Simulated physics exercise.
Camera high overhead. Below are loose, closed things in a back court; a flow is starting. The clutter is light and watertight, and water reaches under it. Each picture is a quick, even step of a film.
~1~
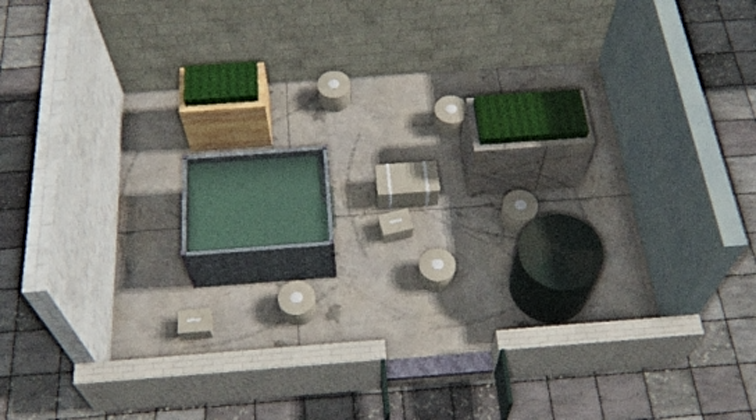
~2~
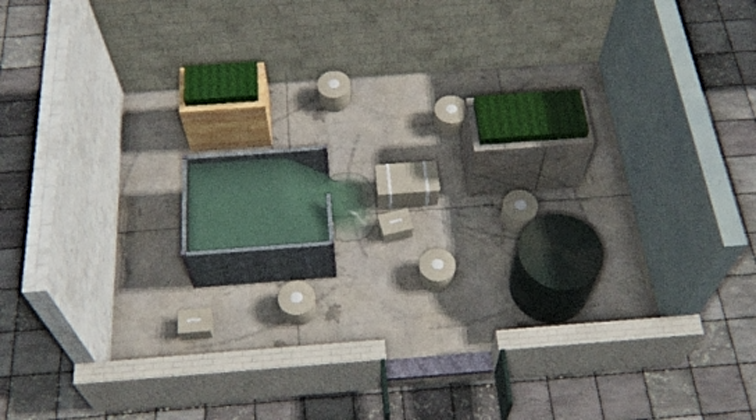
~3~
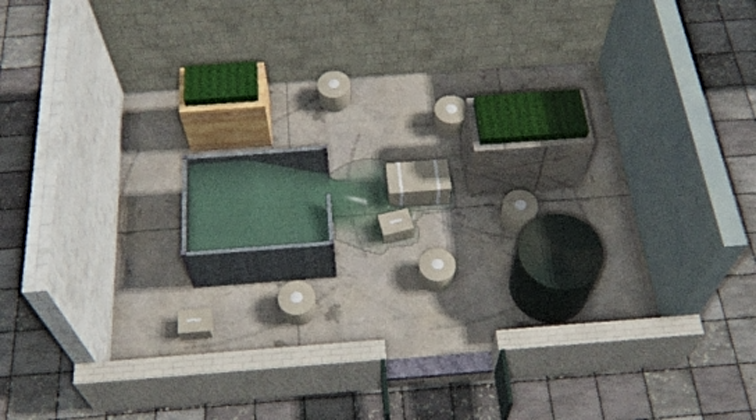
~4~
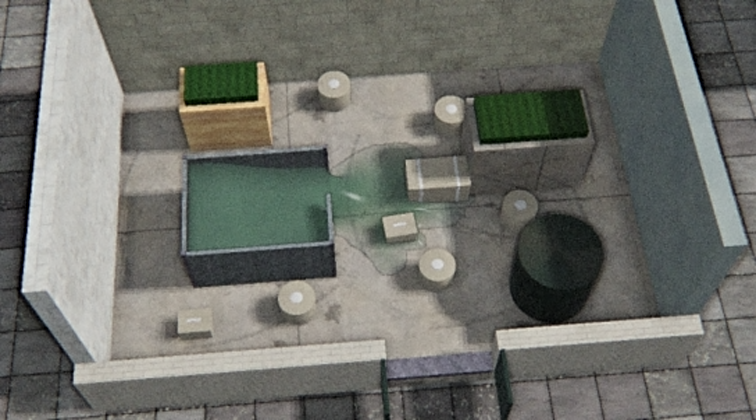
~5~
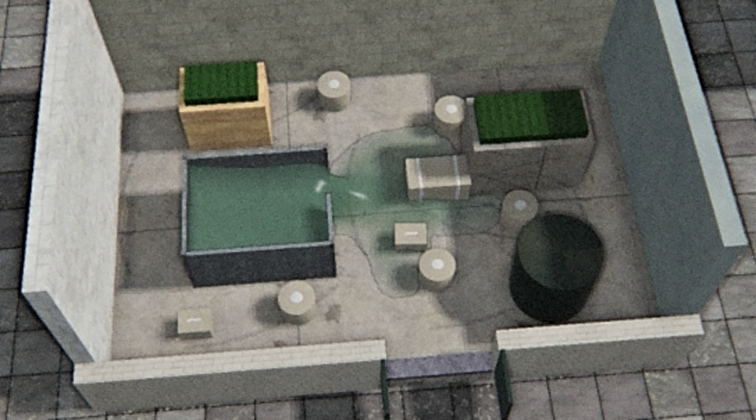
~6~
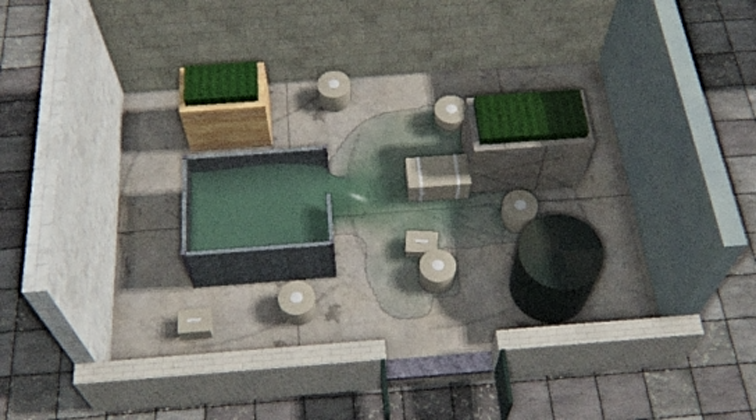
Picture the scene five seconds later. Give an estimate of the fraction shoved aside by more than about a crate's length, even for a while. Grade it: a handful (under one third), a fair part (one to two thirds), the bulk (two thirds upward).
A fair part.
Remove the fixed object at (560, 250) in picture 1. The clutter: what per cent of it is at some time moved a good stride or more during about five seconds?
Result: Approx. 50 %.
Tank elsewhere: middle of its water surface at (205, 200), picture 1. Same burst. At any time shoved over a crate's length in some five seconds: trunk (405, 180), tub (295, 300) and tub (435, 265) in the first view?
The three, one by one: Past that mark, short of that and past that mark.
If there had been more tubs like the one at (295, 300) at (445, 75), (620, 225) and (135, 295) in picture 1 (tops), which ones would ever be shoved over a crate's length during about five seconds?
In sequence: Knocked well away; knocked well away; hardly budges.
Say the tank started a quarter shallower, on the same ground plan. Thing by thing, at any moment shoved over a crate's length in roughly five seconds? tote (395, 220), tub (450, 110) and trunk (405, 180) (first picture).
In the order you named them: Stayed within the threshold, went past the threshold, went past the threshold.
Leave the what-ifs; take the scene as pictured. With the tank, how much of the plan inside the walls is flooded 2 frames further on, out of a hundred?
I'd put it near 35 percent.
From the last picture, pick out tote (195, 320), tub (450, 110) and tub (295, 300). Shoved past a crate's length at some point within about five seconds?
The first is not so far, the second driven that far, and the third not so far.
A moment on, 1 of 8 are well off their spots; 1 afloat.
Next, 3 of 8 are well off their spots; 2 afloat.
Later, 4 of 8 are well off their spots; 3 afloat.
In the end, 3 of 8 are well off their spots, and 4 have been at some point; 3 afloat.
